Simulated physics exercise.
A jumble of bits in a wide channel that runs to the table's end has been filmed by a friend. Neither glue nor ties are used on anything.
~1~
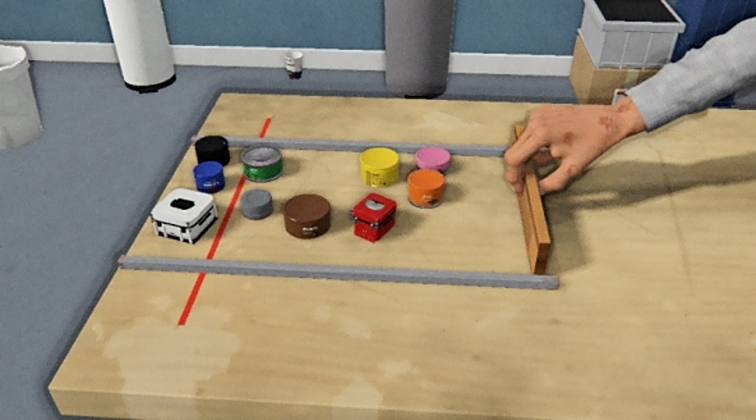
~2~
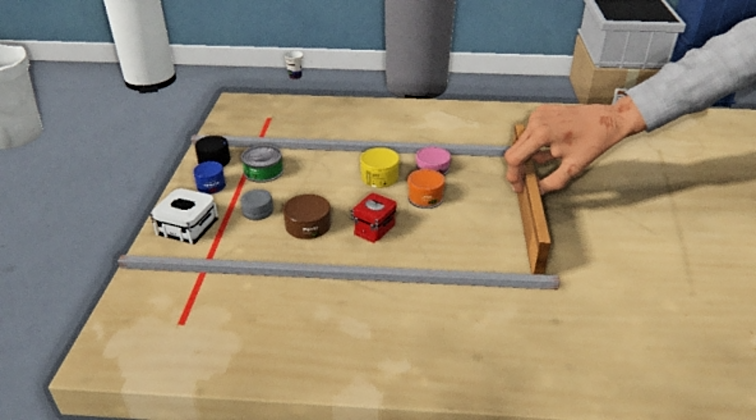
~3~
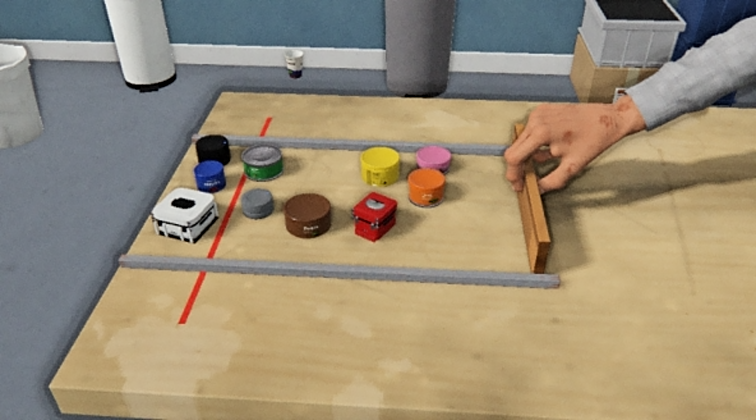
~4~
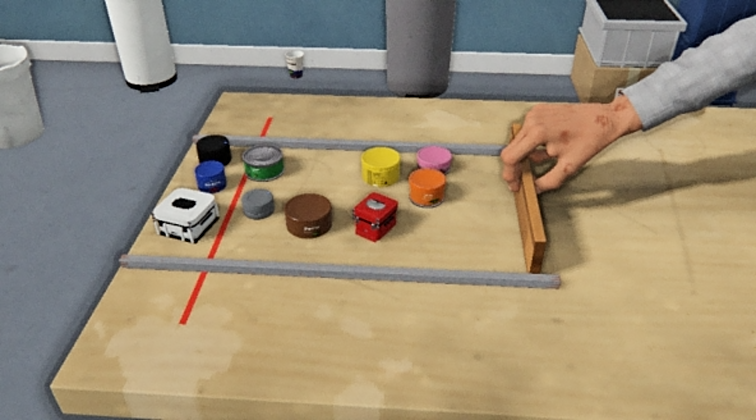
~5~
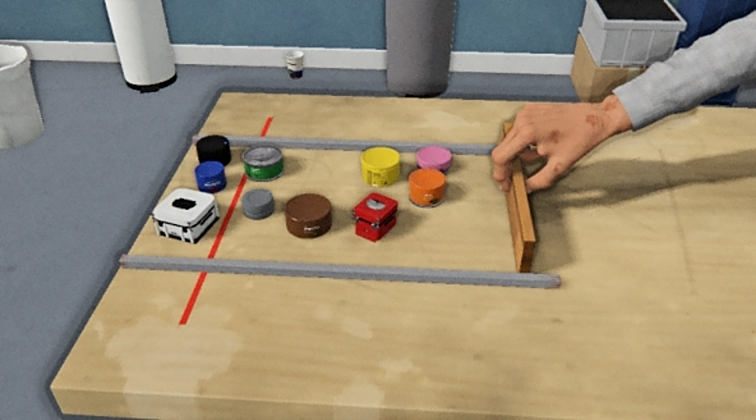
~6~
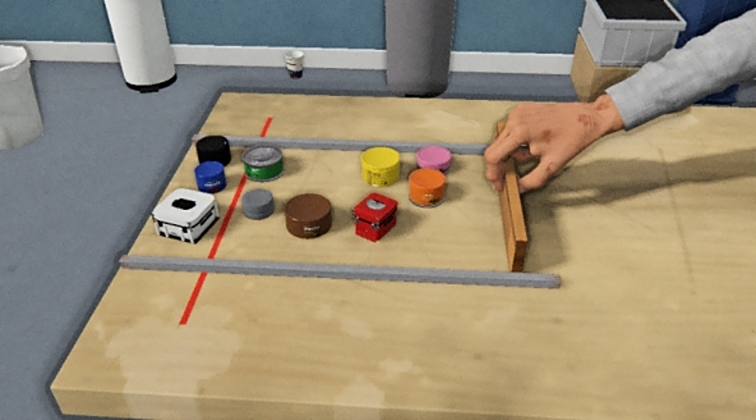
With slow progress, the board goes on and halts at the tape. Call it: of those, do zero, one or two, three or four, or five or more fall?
One or two fall.
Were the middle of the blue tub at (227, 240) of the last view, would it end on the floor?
From that start, the object then is safe.
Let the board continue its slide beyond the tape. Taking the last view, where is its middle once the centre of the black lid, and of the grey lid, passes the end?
The middle is at (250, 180) when it's the black lid, and at (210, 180) when it's the grey lid.
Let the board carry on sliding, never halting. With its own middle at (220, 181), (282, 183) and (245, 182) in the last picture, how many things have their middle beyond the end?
Respectively 2, 0 and 2.
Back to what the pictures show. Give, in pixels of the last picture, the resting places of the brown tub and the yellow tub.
Brown tub at about (173, 211), yellow tub at about (226, 166).
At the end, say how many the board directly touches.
4 end up touching it.
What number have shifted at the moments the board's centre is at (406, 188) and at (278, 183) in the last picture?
In order, the tallies are 3 and 9.
Early on, none off yet; black lid at rest near (214, 152); white case at rest near (187, 216); blue tub at rest near (211, 178).
Finally, the number that fall off is one or two; lost, white case and black lid.
